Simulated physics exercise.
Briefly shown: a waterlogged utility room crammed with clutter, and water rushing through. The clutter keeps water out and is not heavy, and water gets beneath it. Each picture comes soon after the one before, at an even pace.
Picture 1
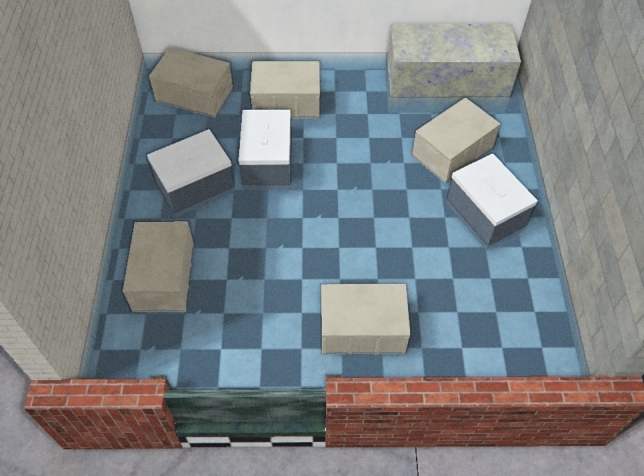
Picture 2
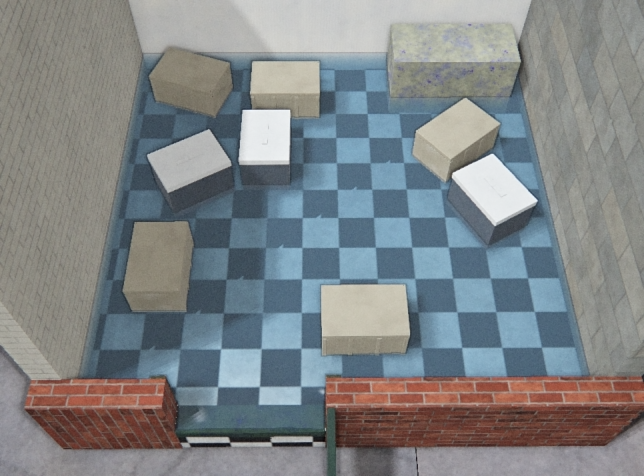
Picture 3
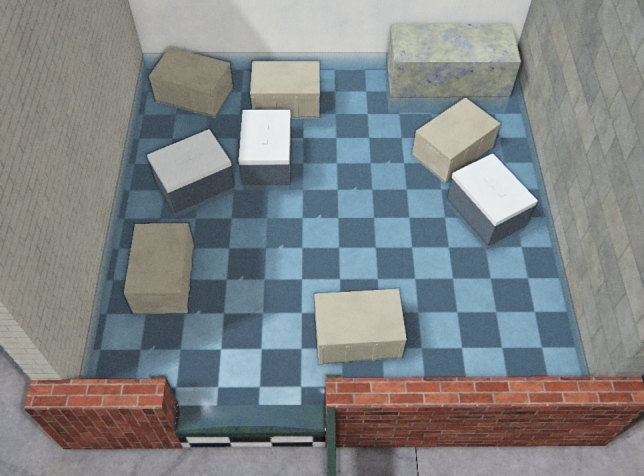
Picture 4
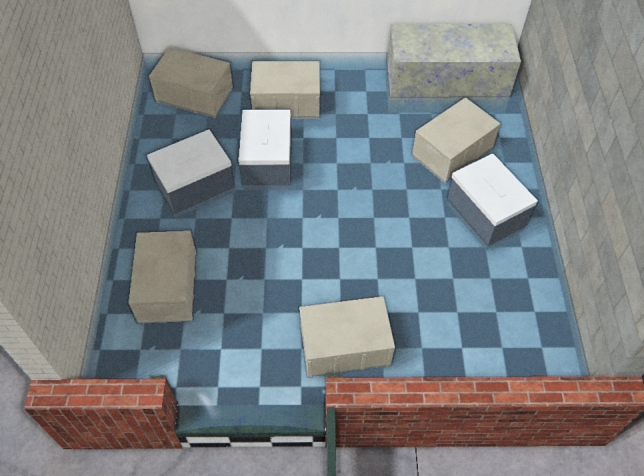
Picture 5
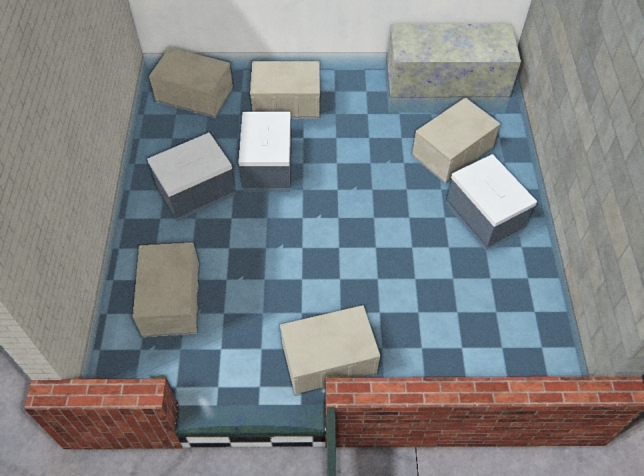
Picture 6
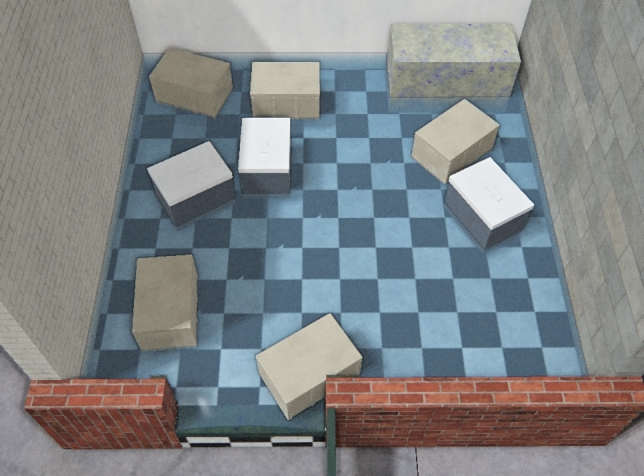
Beige crates sit on a flooded checkered floor, then one drifts left and toward the gate, turning.
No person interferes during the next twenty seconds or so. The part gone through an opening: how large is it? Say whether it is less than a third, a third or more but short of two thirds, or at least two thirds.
My guess is that a middling share is carried off, one to two thirds.
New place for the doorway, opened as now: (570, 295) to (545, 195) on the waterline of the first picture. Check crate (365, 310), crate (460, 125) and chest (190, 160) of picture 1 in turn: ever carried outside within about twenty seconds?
Taking them one after another, flushed away, then flushed away, then held back.
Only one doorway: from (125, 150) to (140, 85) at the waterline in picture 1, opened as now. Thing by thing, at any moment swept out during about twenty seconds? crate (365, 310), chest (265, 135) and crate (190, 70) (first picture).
In that order: Stays, washed out, yes.
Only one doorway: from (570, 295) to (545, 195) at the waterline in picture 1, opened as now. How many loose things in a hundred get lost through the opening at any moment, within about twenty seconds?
Share: Near 60 %.
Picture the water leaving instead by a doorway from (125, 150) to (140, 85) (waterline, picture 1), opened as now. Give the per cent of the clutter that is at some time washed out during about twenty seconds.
I'd say some 60 in a hundred.
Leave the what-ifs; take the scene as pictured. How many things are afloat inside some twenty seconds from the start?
3 in all.
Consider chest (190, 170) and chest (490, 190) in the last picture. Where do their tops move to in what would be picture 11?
Estimate: First at (171, 217), second at (483, 216), approximately.
A moment on, 1 of 8 are out; 7 afloat.
Next, 2 of 8 are out; 6 afloat.
Later, 4 of 8 are out; 4 afloat.
In the end, 4 of 8 are out; 3 afloat.
